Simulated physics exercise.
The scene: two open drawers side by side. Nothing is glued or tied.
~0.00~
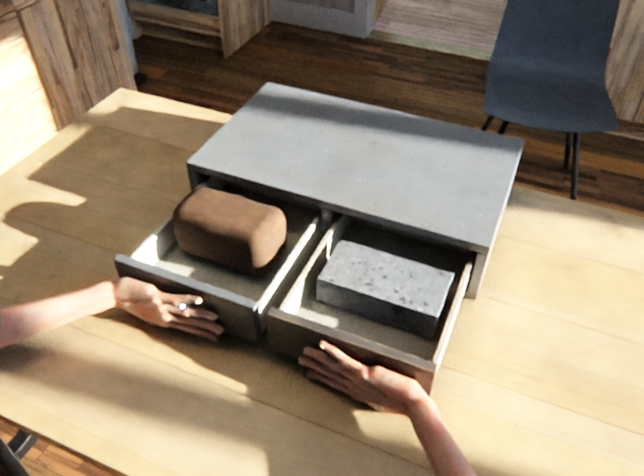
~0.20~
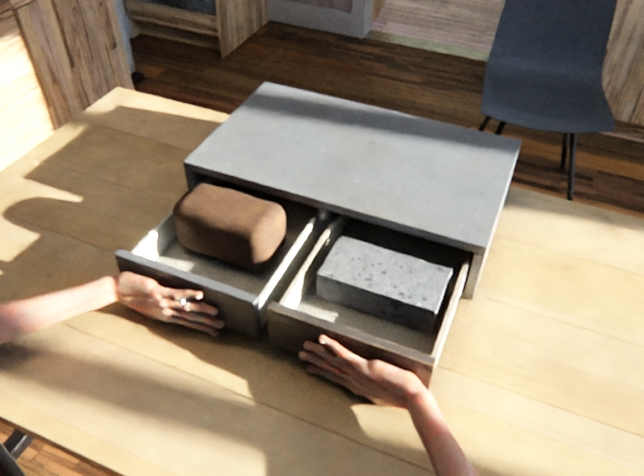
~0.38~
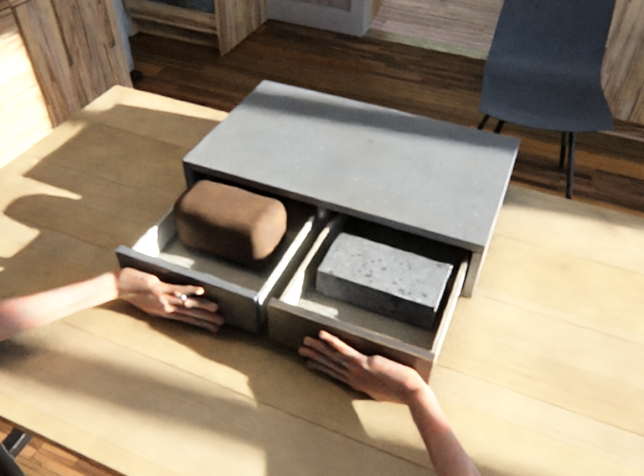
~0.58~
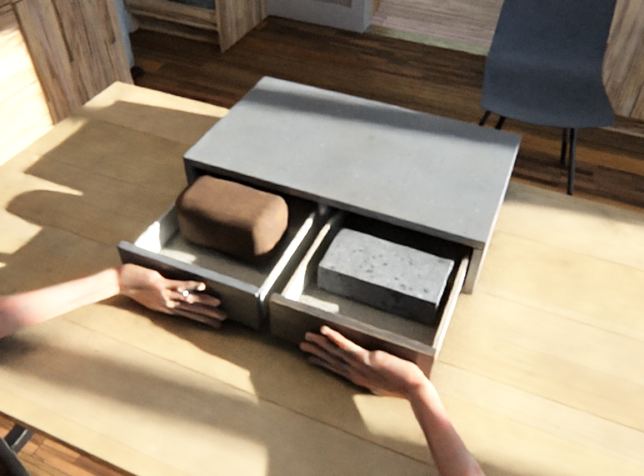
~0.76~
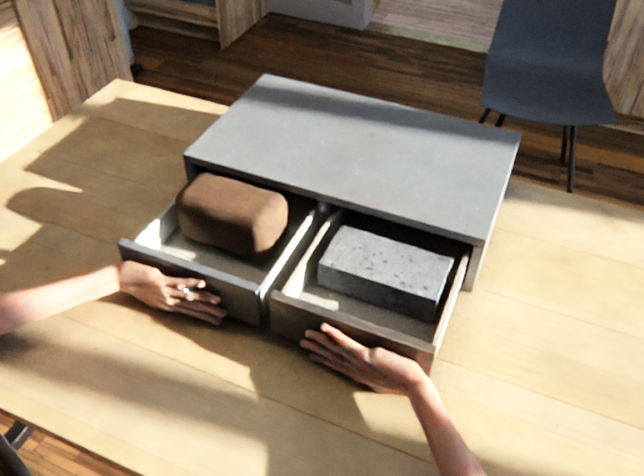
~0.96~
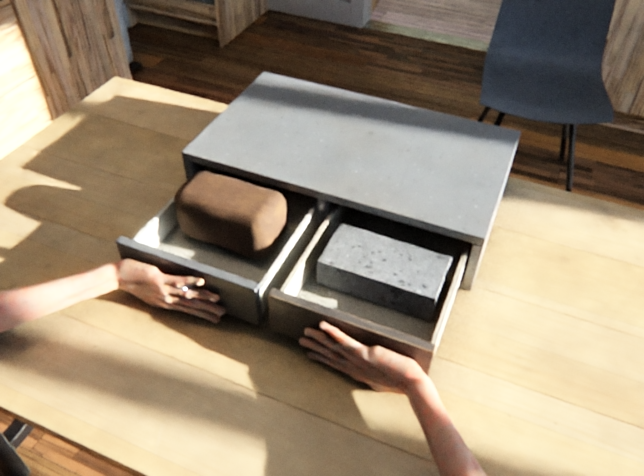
Two hands rest against the fronts of two wide-open drawers in a grey chest on a wooden table, barely shifting as the view drifts very slightly. The left drawer holds a brown loaf and the right a speckled grey brick; both drawers stay wide open, with almost no movement throughout.
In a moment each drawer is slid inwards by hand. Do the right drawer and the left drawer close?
As it turns out, the right drawer closes and the left drawer jams.
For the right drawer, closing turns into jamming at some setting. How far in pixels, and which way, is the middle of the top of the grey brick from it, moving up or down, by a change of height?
Some 8 pixels, up.
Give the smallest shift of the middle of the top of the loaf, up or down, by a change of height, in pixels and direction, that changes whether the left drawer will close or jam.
A shift of 12 pixels, going down.
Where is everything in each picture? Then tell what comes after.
Right drawer (382, 286) wide open; left drawer (233, 239) wide open; loaf (231, 230), in the first picture.
Left drawer (233, 235) wide open; grey brick (384, 283), in the second picture.
Right drawer (381, 278) wide open; chest (354, 176), in the third picture.
Left drawer (235, 228) wide open; loaf (233, 218), in the fourth picture.
Right drawer (382, 272) wide open; grey brick (385, 272), in the fifth picture.
Right drawer (381, 270) wide open; left drawer (234, 223) wide open; chest (354, 168), in the sixth picture.
After 1.32 s, right drawer starting in; left drawer starting in.
After 1.54 s, right drawer about half in; left drawer about half in.
After 1.82 s, right drawer nearly in; left drawer stopped, still ajar.
At rest (2.5 s), the right drawer shuts flush; the left drawer stays ajar.
